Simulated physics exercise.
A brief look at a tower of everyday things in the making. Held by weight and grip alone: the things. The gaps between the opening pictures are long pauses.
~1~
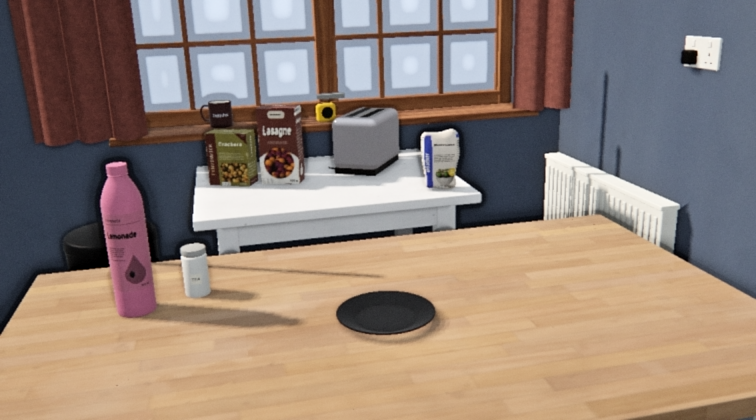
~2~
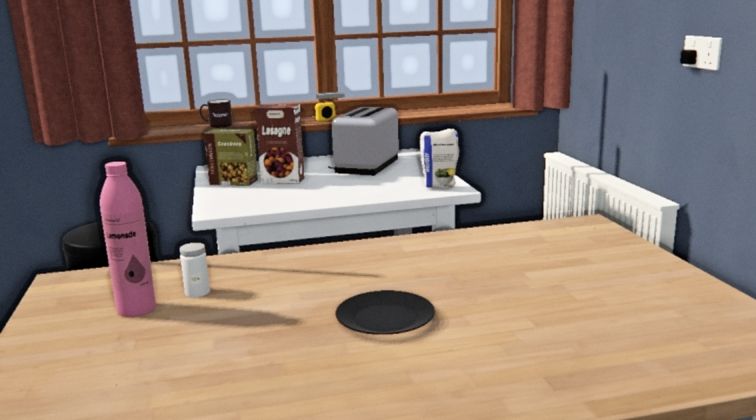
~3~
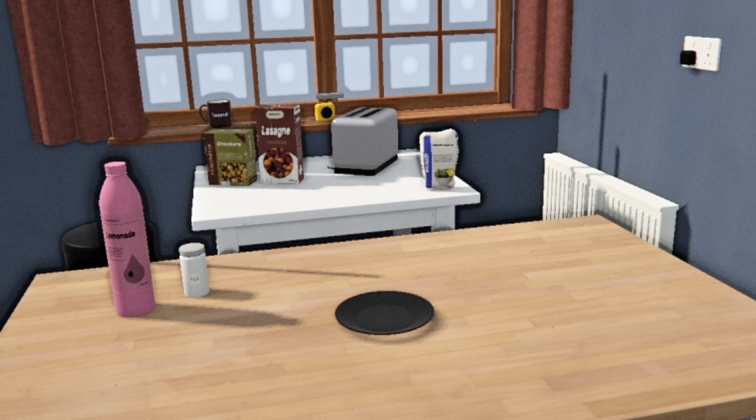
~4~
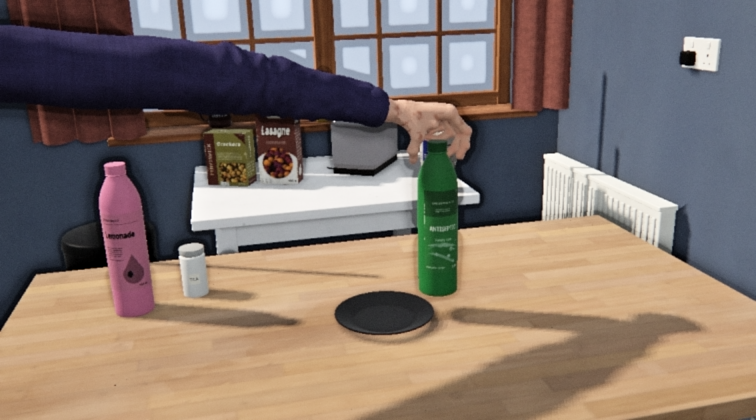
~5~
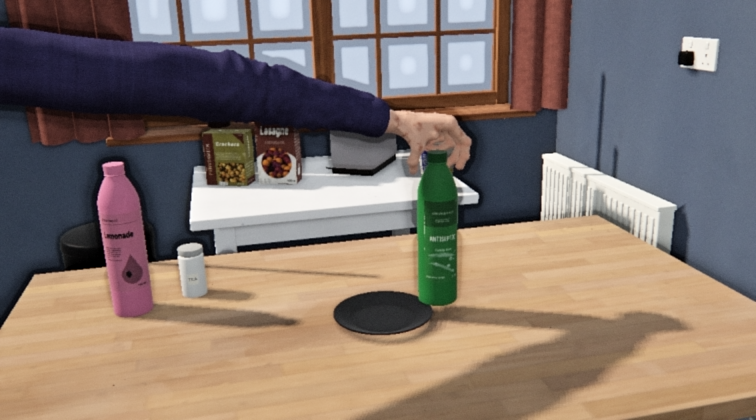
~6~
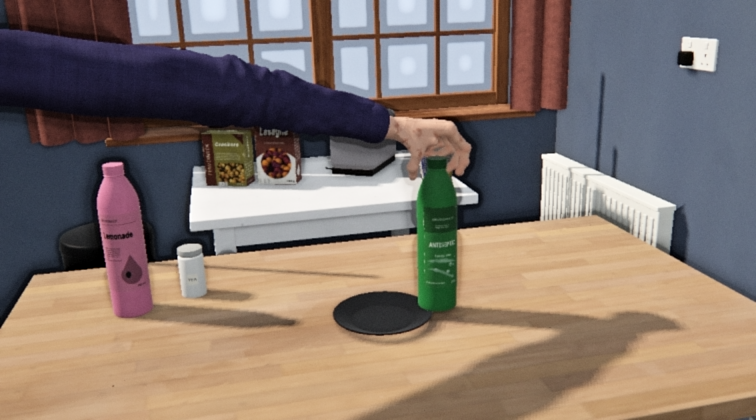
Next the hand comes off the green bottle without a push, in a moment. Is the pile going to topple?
It will not remain standing.
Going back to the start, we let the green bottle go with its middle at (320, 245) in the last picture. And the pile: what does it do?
Result: Pile toppled.
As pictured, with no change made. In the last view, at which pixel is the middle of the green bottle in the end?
Look around (532, 287) in the final frame.
Then, 0.40 s after the last picture, green bottle tipped 28° from how it was near (472, 239).
Then, 0.60 s after the last picture, green bottle now fallen.
Then, 1.20 s after the last picture, nothing new.
At rest, fallen, green bottle; the other 3 in place. Seen from the same camera at the end, green bottle near (532, 287). The pile gives way.
